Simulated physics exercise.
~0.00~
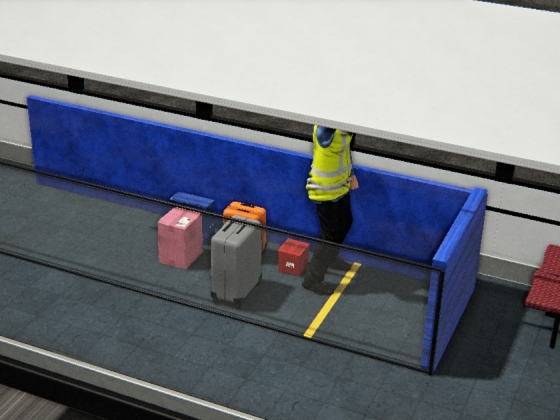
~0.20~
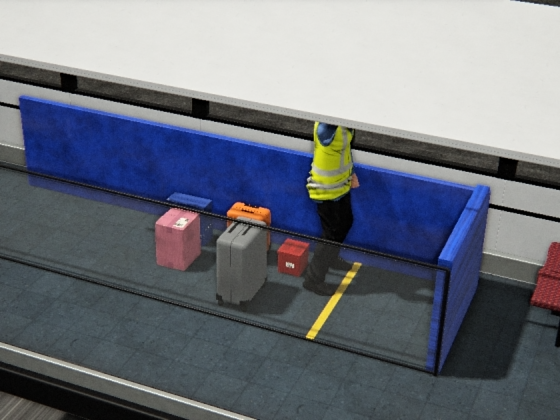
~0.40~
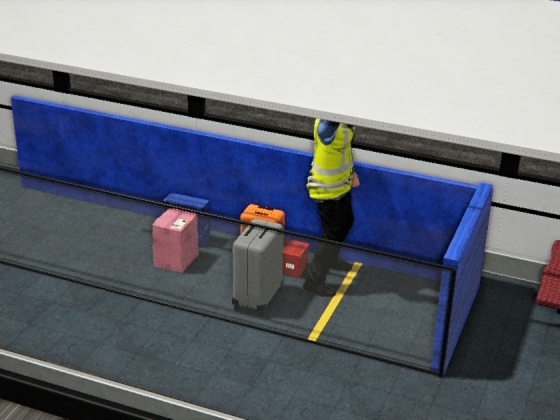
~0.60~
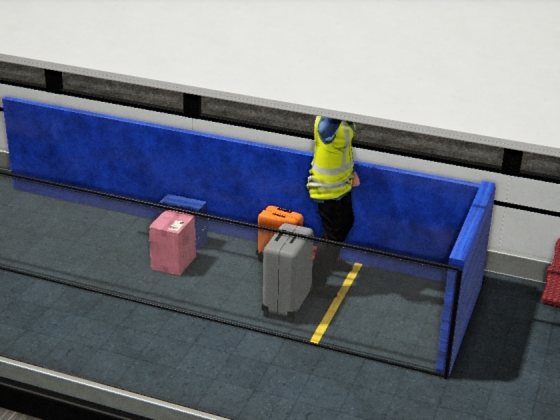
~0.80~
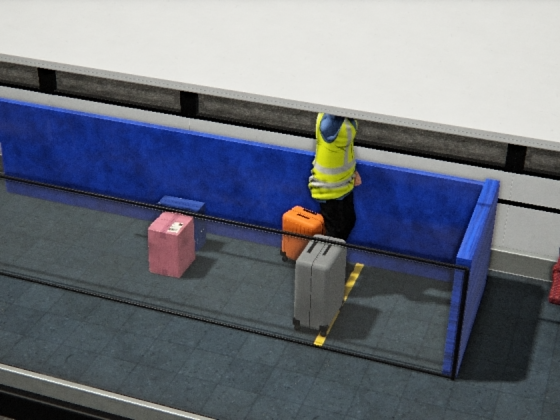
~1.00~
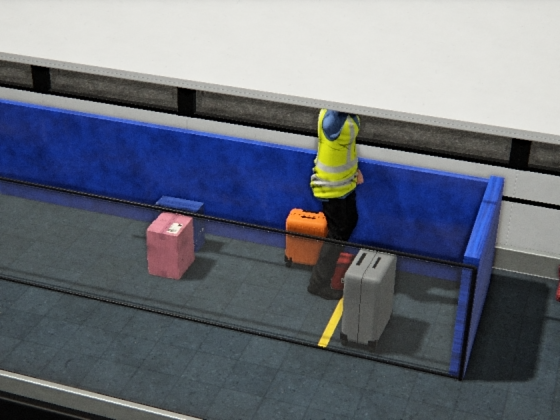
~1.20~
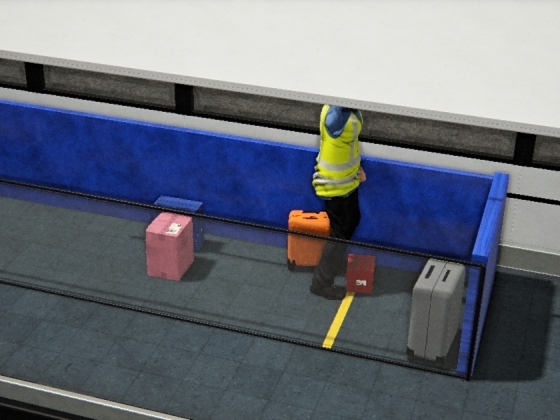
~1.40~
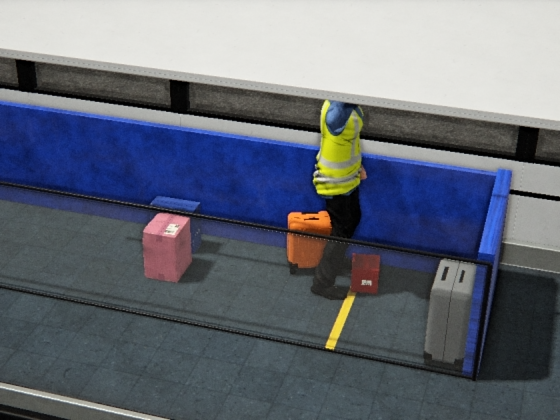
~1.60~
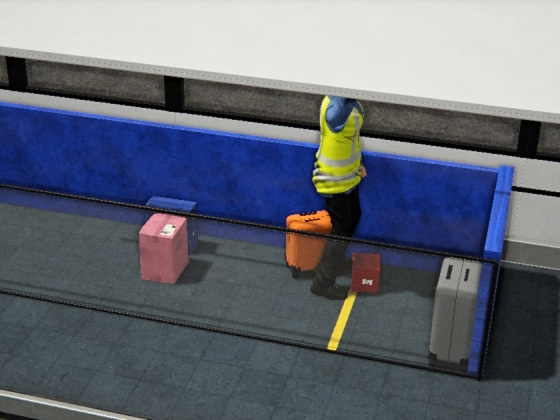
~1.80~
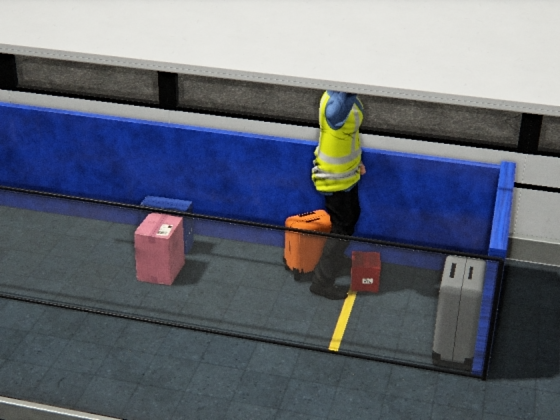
Blue-walled bay with a worker in a yellow vest standing still, grey suitcase and red box sliding right across a yellow line, orange case stopping short.
